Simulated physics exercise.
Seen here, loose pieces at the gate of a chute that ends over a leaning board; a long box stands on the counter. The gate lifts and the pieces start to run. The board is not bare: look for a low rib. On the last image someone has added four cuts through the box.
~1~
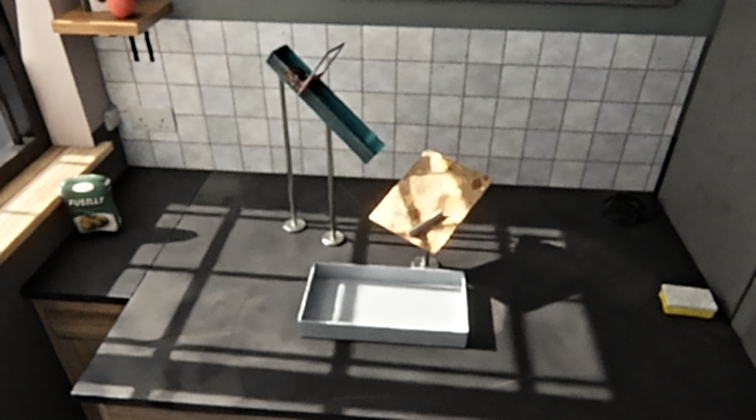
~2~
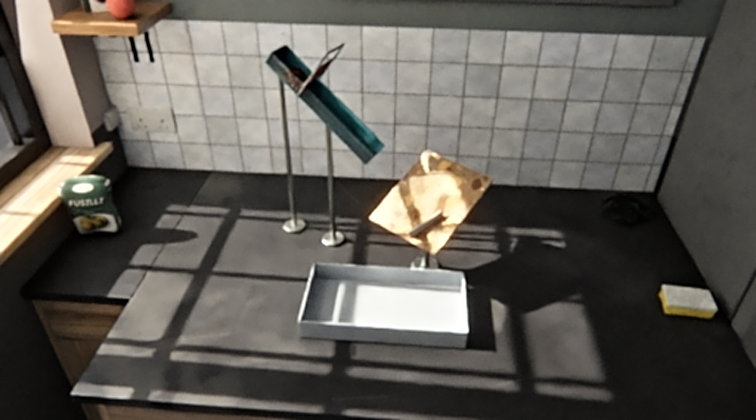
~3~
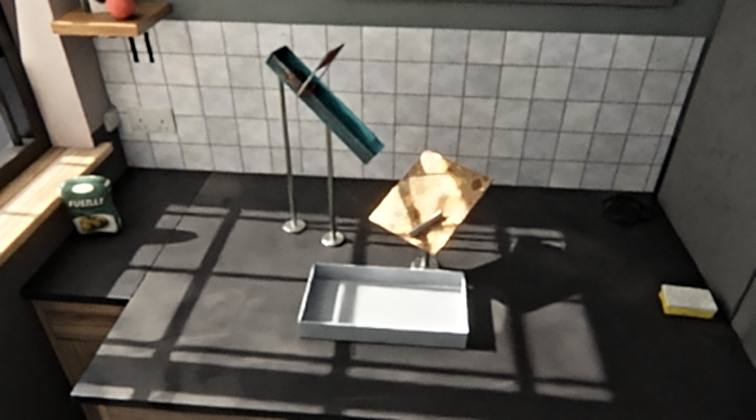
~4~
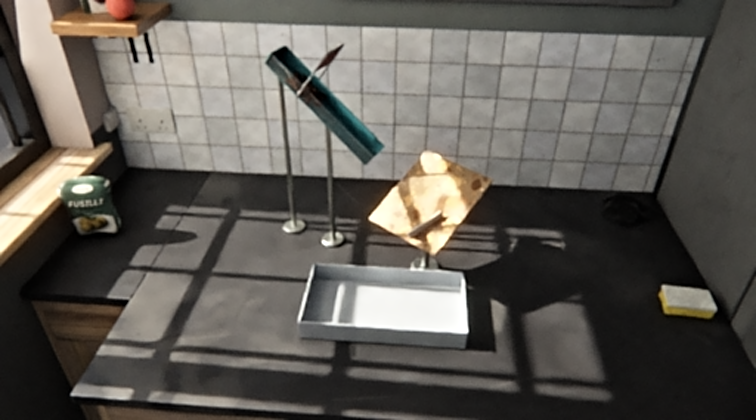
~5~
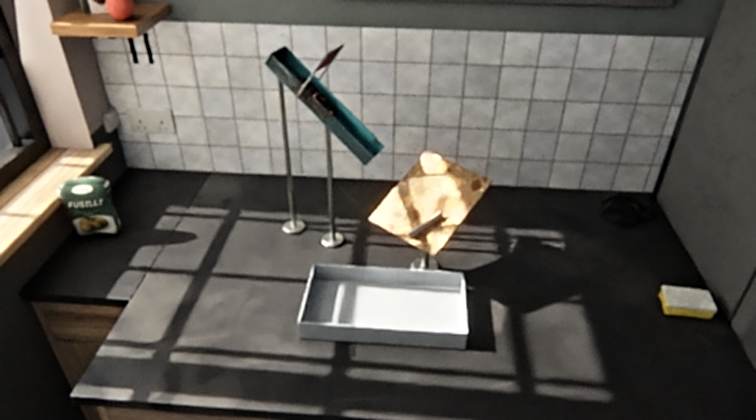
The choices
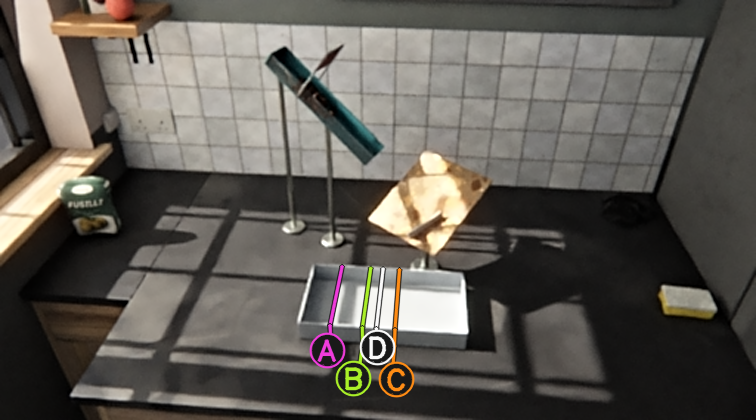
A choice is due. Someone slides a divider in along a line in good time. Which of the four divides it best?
It is D.
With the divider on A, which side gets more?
More lands on the right.
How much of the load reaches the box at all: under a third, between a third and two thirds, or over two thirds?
About that: Over two thirds.
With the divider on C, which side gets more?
Left.
On the marked copy, line A crosses the front rim at (330, 324); line B crosses the front rim at (362, 326); line C crosses the front rim at (395, 328); line D crosses the front rim at (376, 327).
With A, of what is caught, none at all on the left of the divider, the whole lot on the right.
With B, of what is caught, a small share on the left of the divider, all but a few on the right.
With C, of what is caught, all but a few on the left of the divider, only a few on the right.
With D, of what is caught, close to half on the left of the divider, close to half on the right.
